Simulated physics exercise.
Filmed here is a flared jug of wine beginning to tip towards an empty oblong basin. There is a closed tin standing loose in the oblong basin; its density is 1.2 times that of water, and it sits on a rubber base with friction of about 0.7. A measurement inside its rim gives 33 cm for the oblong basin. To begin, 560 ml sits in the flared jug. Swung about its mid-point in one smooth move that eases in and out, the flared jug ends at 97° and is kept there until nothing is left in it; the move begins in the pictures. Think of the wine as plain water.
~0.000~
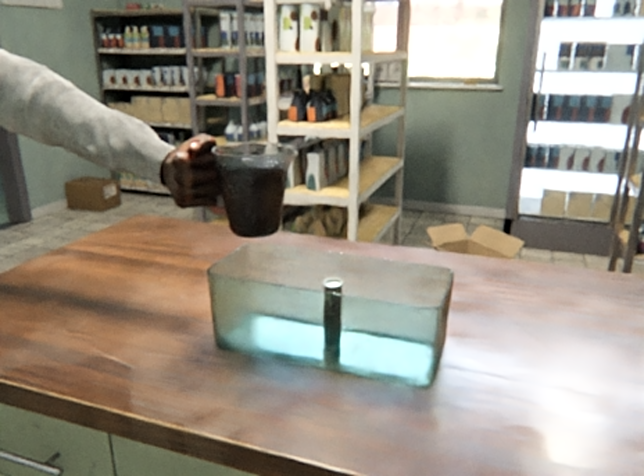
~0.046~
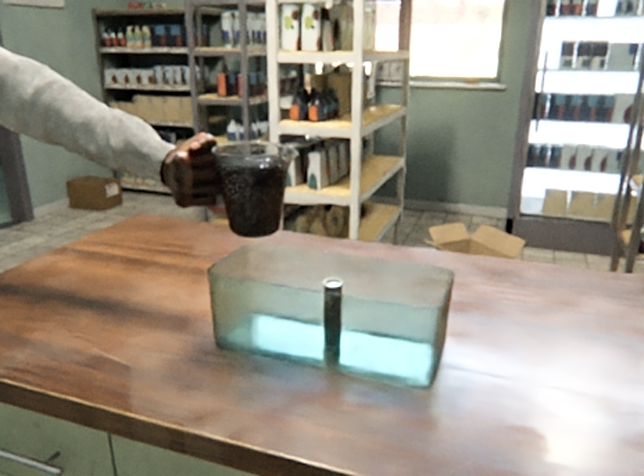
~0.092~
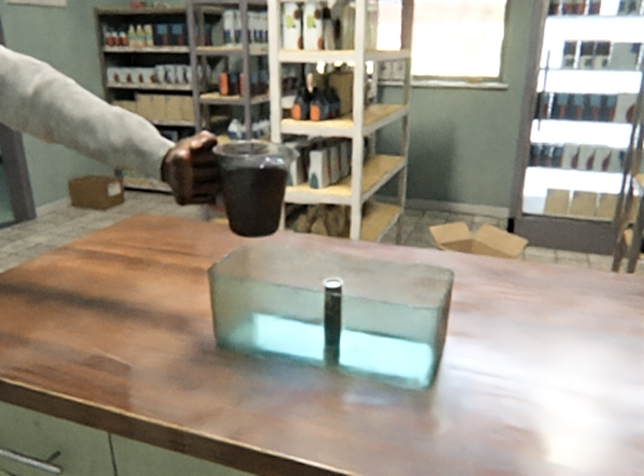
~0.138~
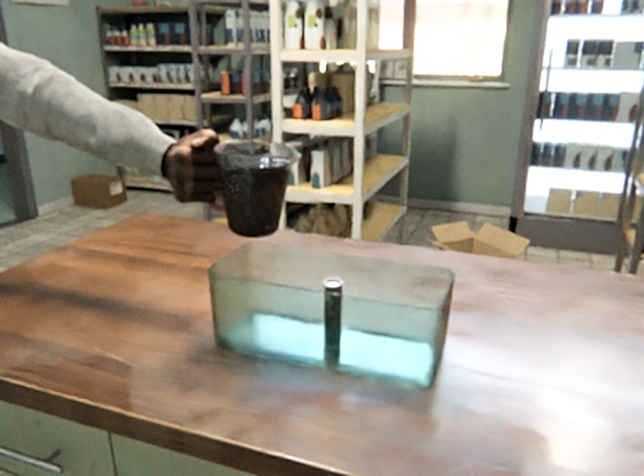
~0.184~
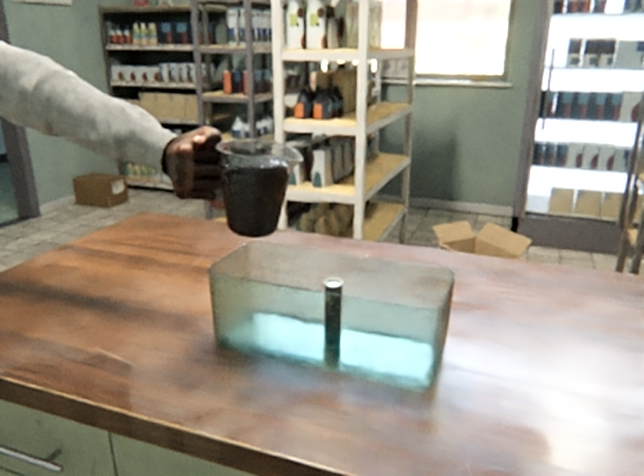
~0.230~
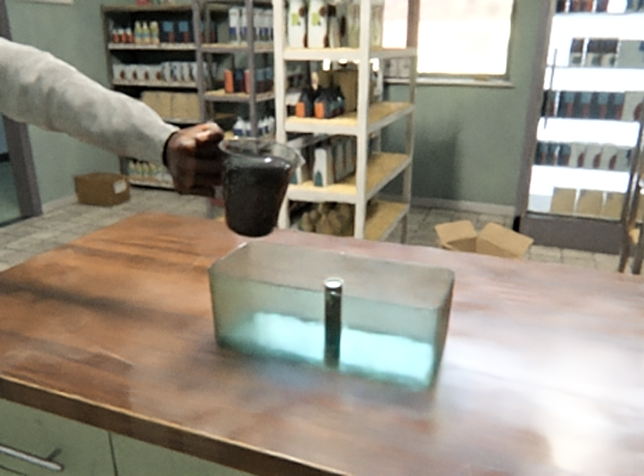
The footage shows a hand in a grey sleeve holding a flared jug of dark liquid above and left of an oblong glass basin with a small cylinder standing inside, then slowly tilting the jug slightly to the right.
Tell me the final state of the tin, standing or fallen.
It pitches over.
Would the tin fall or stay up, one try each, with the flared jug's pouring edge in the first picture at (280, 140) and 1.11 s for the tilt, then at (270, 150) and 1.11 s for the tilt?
First it tips over; then it tips over.
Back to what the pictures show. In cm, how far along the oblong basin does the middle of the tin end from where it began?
Roughly 7.0 cm.
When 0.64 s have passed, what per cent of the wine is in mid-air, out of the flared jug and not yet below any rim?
14 %.
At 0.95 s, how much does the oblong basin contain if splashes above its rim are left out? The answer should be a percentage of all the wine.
56 %, more or less.
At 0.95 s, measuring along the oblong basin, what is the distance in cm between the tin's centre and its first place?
The tin is about 0 cm from where it started.
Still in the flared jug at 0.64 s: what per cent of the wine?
Still held: Roughly 80 % of the total.
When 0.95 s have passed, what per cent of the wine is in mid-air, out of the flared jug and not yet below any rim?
About 14 percent.
After 0.64 s the tilt is 61° and 79 per cent is still to pour; the tin stands where it began.
After 0.95 s the tilt is 92° and 29 per cent is still to pour; the tin stands where it began.
After 1.26 s the tilt is 97° and 2 per cent is still to pour; the tin lies on its side.
After 1.61 s the tilt is 97° and 0 per cent is still to pour; the tin lies on its side.
In the end the tin lies on its side.
